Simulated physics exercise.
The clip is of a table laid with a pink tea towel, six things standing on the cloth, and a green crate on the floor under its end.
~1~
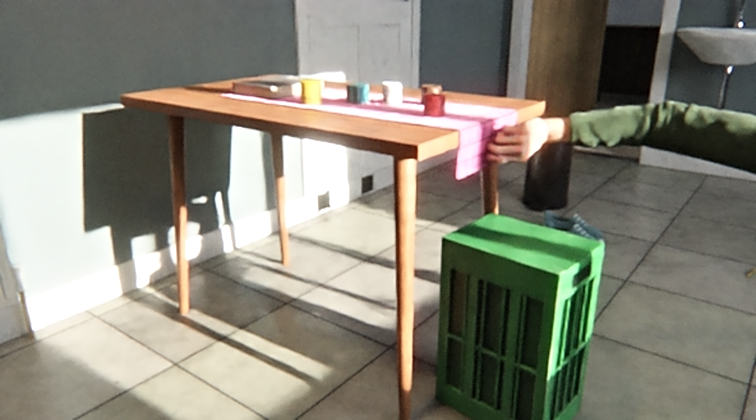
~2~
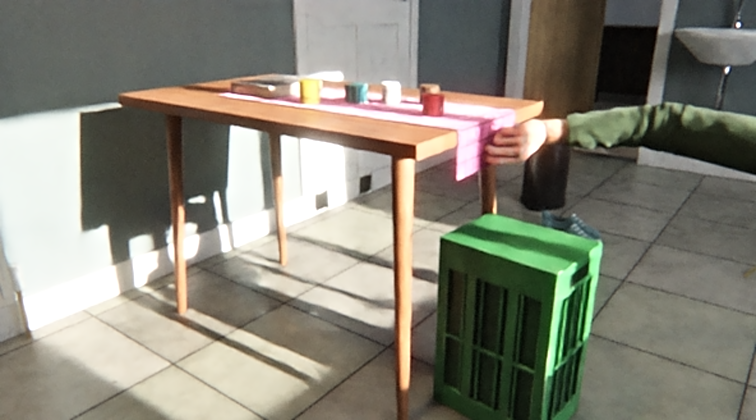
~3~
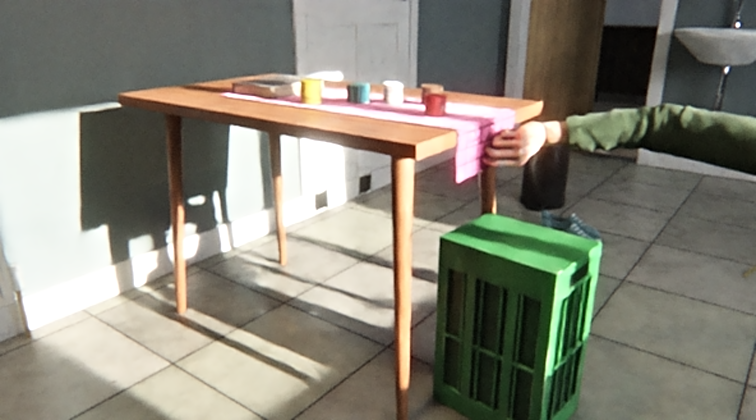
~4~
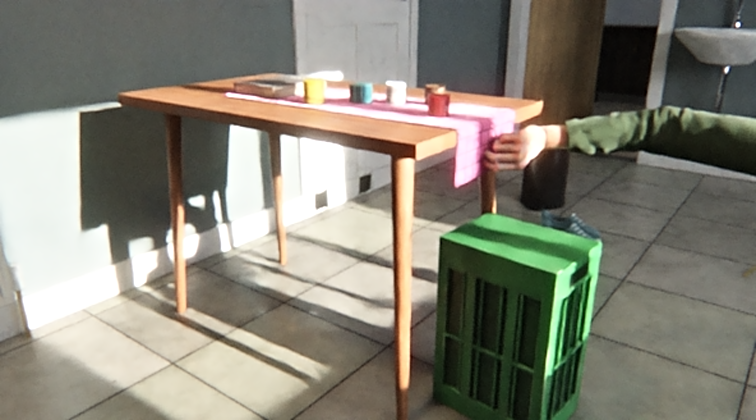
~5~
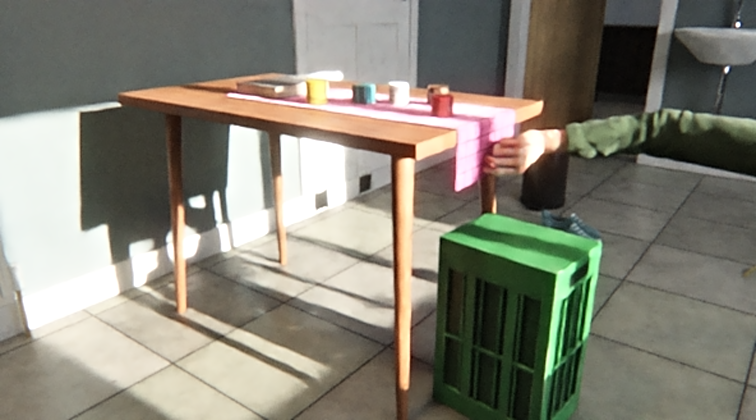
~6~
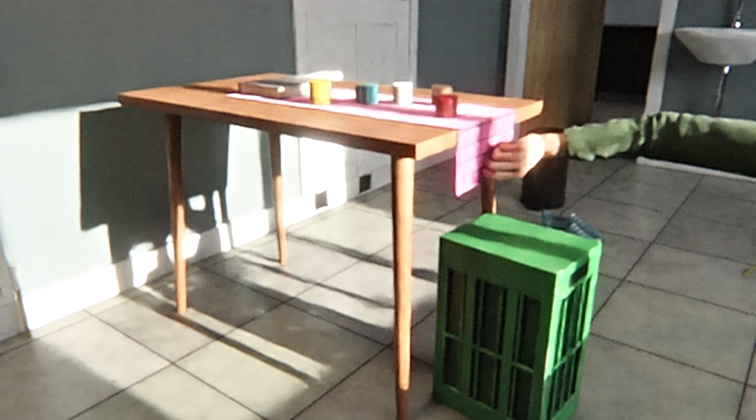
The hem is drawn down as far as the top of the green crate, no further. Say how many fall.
The count of fallen things is one.
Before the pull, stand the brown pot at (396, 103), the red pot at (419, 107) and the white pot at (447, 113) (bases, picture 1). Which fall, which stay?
The brown pot keeps its place on top, the red pot keeps its place on top, the white pot comes down.
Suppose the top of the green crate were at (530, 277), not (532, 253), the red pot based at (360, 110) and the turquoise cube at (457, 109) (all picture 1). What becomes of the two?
The red pot keeps its place on top, the turquoise cube is carried off.
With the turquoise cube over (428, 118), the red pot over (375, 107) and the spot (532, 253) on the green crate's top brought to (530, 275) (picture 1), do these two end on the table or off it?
The turquoise cube falls, the red pot survives.
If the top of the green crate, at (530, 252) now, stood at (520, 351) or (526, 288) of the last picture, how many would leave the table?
Then 4 and 2.
A little later, hem near (484, 208); all still up.
Next, hem on the crate; red pot gone.
When it is over, hem on the crate; red pot gone. It carries off one.
